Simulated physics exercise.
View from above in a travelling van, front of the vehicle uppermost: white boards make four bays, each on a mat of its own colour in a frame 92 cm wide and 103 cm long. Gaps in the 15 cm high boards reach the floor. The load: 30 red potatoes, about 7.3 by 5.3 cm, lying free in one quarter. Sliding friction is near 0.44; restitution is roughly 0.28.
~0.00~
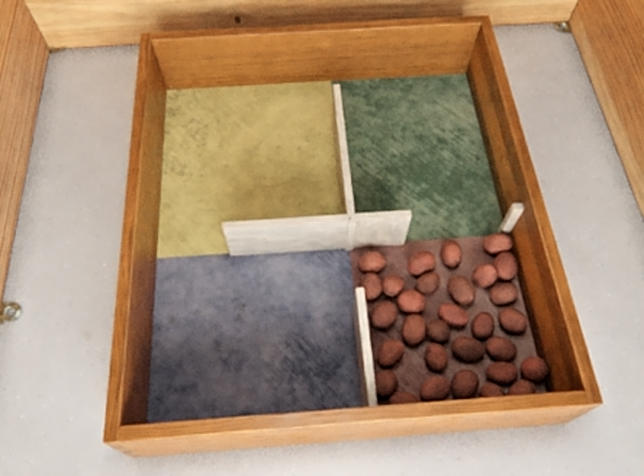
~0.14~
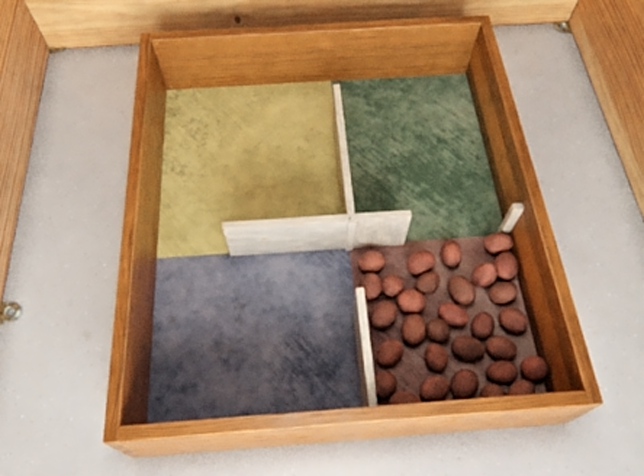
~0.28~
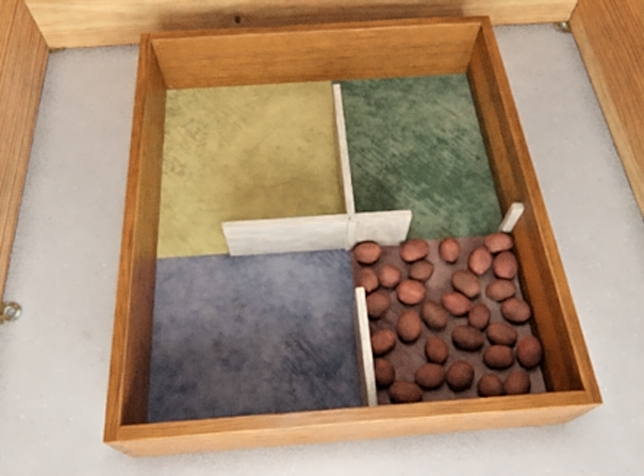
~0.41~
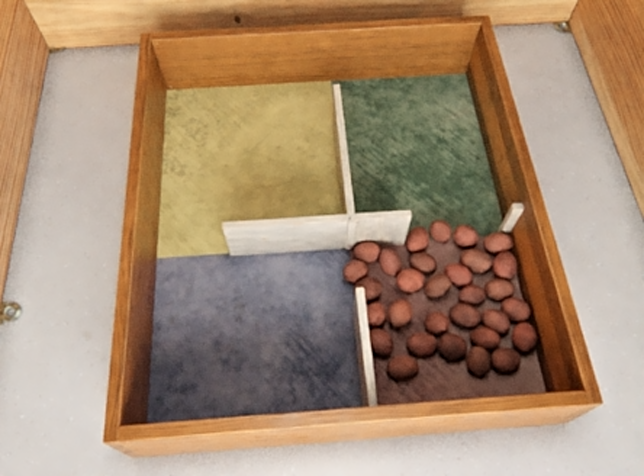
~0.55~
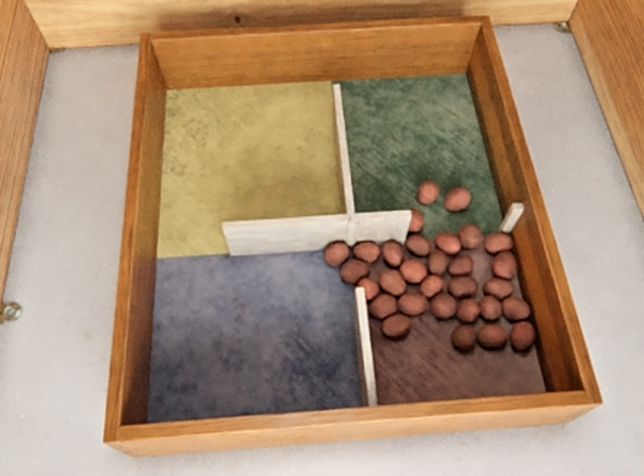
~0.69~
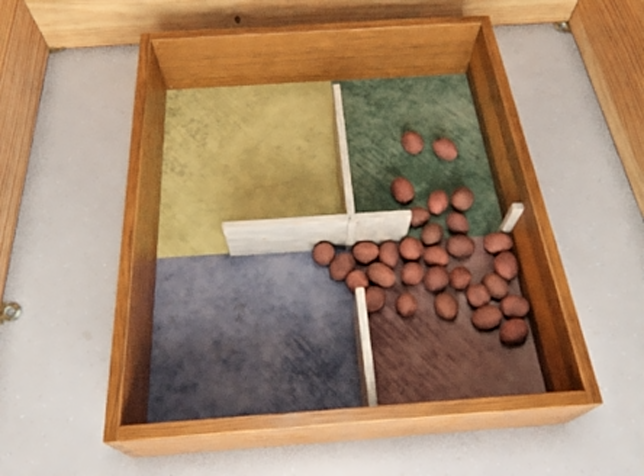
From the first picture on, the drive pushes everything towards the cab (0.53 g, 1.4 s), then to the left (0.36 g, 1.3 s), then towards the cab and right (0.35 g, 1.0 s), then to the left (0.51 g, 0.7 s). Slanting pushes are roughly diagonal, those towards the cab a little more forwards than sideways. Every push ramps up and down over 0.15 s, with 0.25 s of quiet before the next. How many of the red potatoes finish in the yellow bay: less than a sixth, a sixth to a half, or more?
In the end over half of them are in the yellow bay.
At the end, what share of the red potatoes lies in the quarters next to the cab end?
About 80 per cent.
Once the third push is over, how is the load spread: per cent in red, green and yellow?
By then: Red 10, green 40, yellow 40 per cent.
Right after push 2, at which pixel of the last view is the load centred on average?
Near (262, 176).
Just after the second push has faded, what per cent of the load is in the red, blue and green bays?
Red 10, blue 30, green 30 per cent.
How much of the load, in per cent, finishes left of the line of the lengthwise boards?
About 80 per cent.
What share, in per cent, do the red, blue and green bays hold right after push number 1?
Red 20, blue 10, green 60 per cent.
After push 1 (1.64 s), 7 in the red bay, 3 in the blue bay, 19 in the green bay and 1 in the yellow bay.
After push 2 (3.19 s), 2 in the red bay, 8 in the blue bay, 8 in the green bay and 12 in the yellow bay.
After push 3 (4.44 s), 3 in the red bay, 3 in the blue bay, 13 in the green bay and 11 in the yellow bay.
After push 4 (5.39 s), 5 in the blue bay, 8 in the green bay and 17 in the yellow bay.
When it is over (at 6.74 s), 5 in the blue bay, 7 in the green bay and 18 in the yellow bay. Asked share, 18 of 30, 60 per cent.
